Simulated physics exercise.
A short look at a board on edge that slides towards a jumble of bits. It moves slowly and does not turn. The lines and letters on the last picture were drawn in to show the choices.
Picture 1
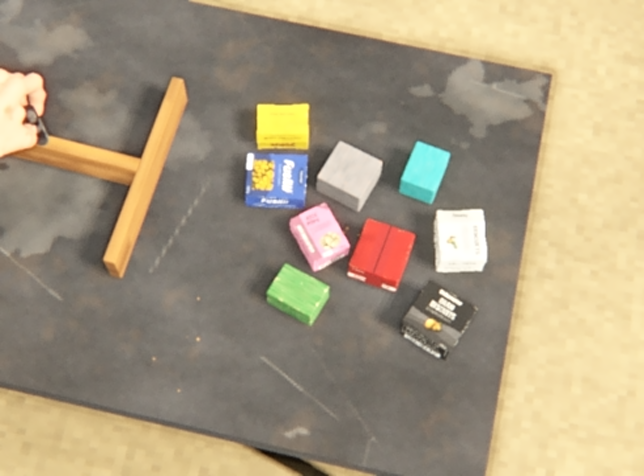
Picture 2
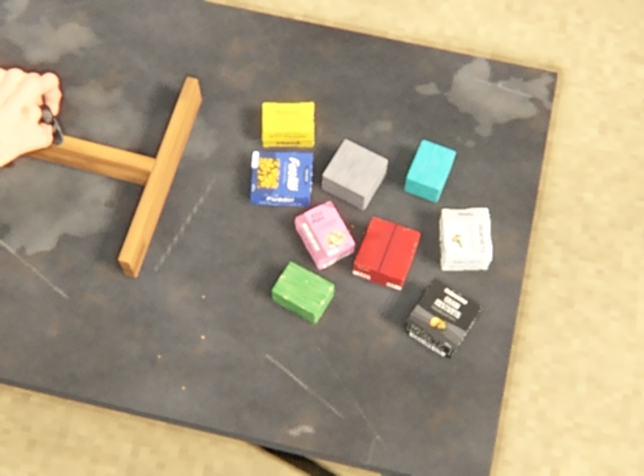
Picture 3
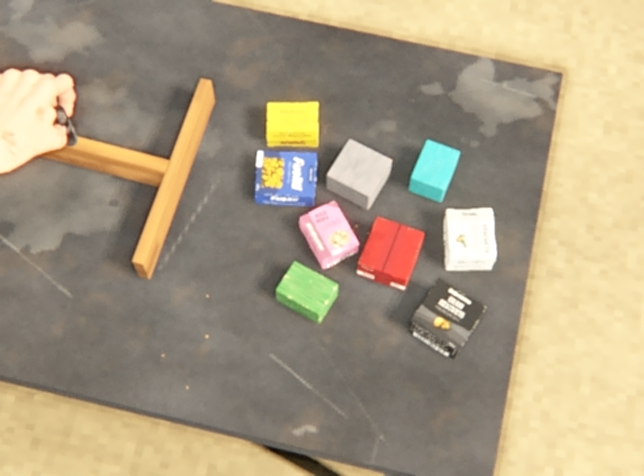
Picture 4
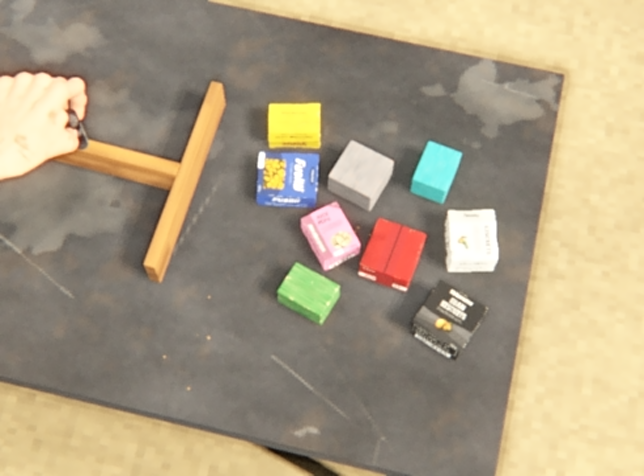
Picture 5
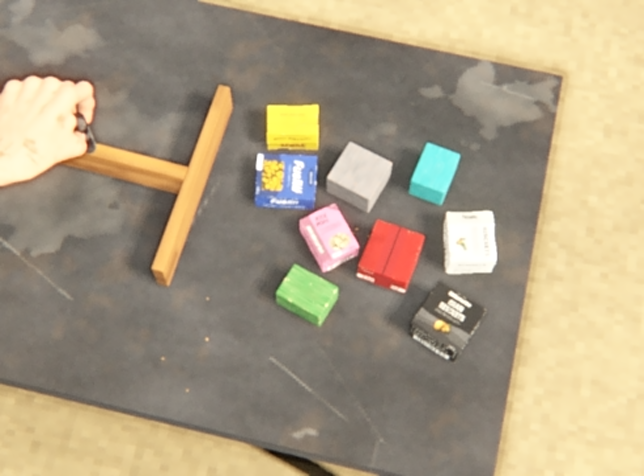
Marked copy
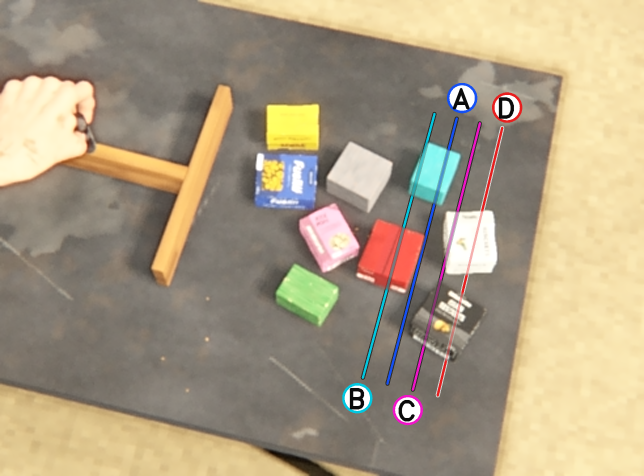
The clip shows a hand at the left holding a T-shaped wooden tool on a dark, scuffed board and sliding it slowly a short way right, towards a cluster of colourful small boxes and blocks that stay grouped together.
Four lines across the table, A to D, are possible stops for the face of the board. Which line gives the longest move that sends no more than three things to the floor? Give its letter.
C is the last line within the limit.
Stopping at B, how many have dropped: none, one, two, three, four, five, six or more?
The count is none.
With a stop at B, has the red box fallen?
By then, no.
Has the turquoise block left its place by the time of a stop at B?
Yes.
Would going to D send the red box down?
Yes.
On the marked copy, A at (424, 244); B at (401, 239); C at (448, 249); D at (472, 254).
With C. Early on, board (283, 194); yellow packet (338, 140); grey block (386, 182).
Further on, board (376, 215); turquoise block (516, 176); white packet (496, 245).
At the end, board (448, 231); white packet over the edge; turquoise block over the edge; three fallen.
As for the rest, A is within the limit but short; B is within the limit but short; D drops five.
